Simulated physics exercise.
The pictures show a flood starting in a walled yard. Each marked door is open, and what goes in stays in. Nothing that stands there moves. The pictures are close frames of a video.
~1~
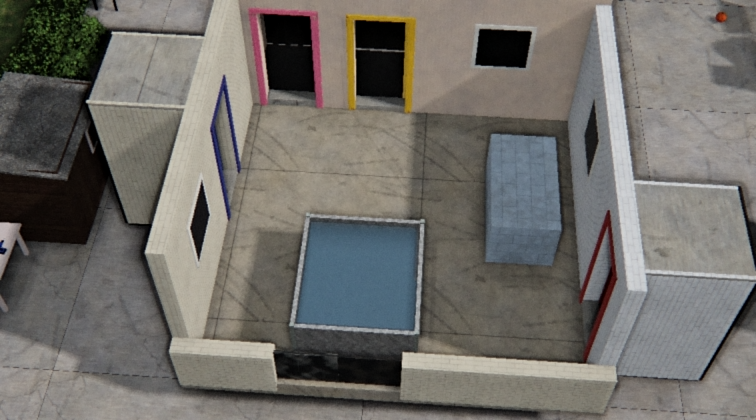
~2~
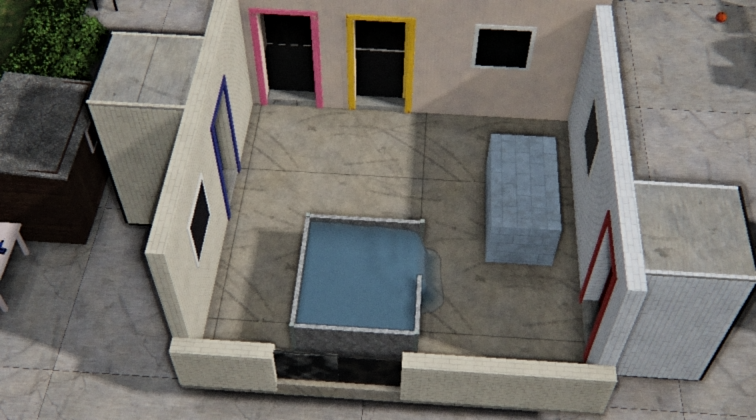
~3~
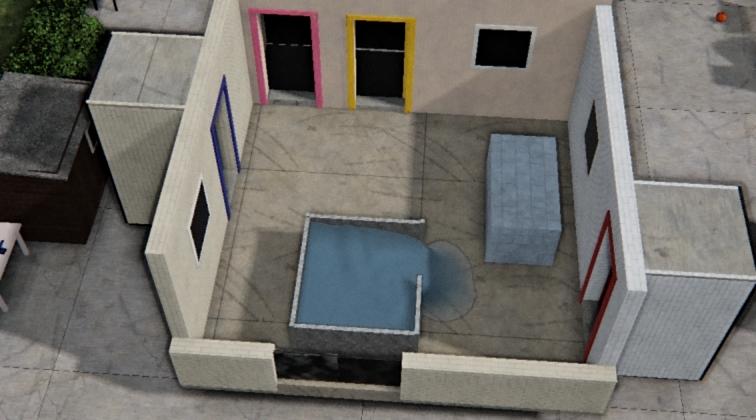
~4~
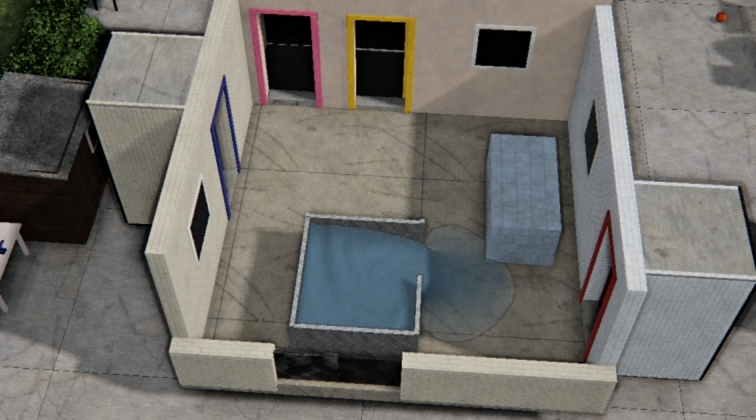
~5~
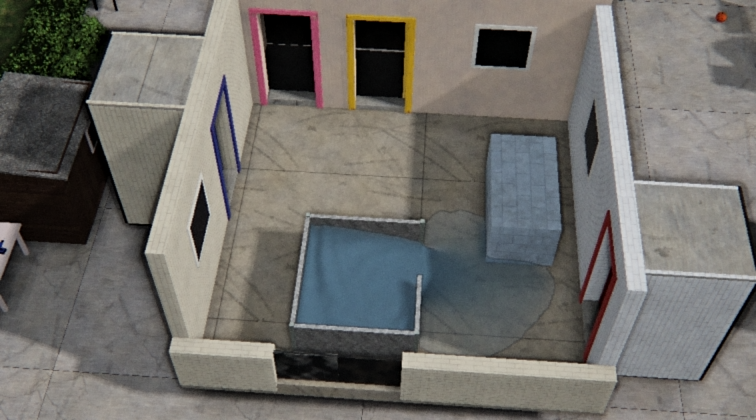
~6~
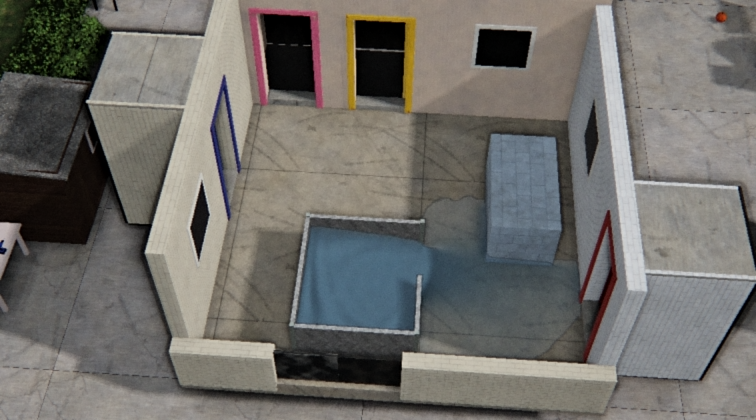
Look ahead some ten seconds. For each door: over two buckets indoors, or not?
The blue door admits no more than that; the pink door admits no more than that; the yellow door admits no more than that; the red door lets in a lot.
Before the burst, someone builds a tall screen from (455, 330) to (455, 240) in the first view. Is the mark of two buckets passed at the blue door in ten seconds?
Then: The blue one stays under.
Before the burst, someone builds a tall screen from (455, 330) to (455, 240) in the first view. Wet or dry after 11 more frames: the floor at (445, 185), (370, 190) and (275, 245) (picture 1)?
In turn: Wet, flooded, free of water.
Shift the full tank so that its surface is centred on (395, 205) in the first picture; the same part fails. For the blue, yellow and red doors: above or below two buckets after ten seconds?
Then: Blue stays under; yellow stays under; red is under.
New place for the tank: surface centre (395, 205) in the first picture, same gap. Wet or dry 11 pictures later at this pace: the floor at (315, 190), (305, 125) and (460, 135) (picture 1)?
In turn: No water, covered, flooded.
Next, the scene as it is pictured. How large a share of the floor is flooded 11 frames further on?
Roughly 40 per cent.
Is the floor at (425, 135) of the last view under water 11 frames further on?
Answer: Under water.
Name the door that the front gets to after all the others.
That is the blue door.
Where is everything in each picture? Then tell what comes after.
The first picture shows the tank at (360, 275) is whole and still.
In the second picture, water pours out at (418, 269) and has run to (432, 254).
In the third picture, water pours out at (418, 271) and has run to (466, 307).
In the fourth picture, water pours out at (417, 272) and has run to (508, 300).
In the fifth picture, the front is at (546, 277), out from the gap at (417, 272).
In the sixth picture, the front is at (576, 266), out from the gap at (418, 271).
A moment on, water covers 30 % of the floor; the blue door not reached, the pink door not reached, the yellow door not reached, the red door over two buckets in.
Next, water covers 40 % of the floor; the blue door not reached, the pink door not reached, the yellow door wet at the sill, nothing in, the red door far over two buckets in.
Then, water covers 60 % of the floor; the blue door not reached, the pink door wet at the sill, nothing in, the yellow door wet at the sill, nothing in, the red door far over two buckets in.
Later, water covers 80 % of the floor; the blue door wet at the sill, nothing in, the pink door wet at the sill, nothing in, the yellow door wet at the sill, nothing in, the red door far over two buckets in.
In the end, water covers 95 % of the floor; the blue door wet at the sill, nothing in, the pink door wet at the sill, nothing in, the yellow door under two buckets in, the red door far over two buckets in.
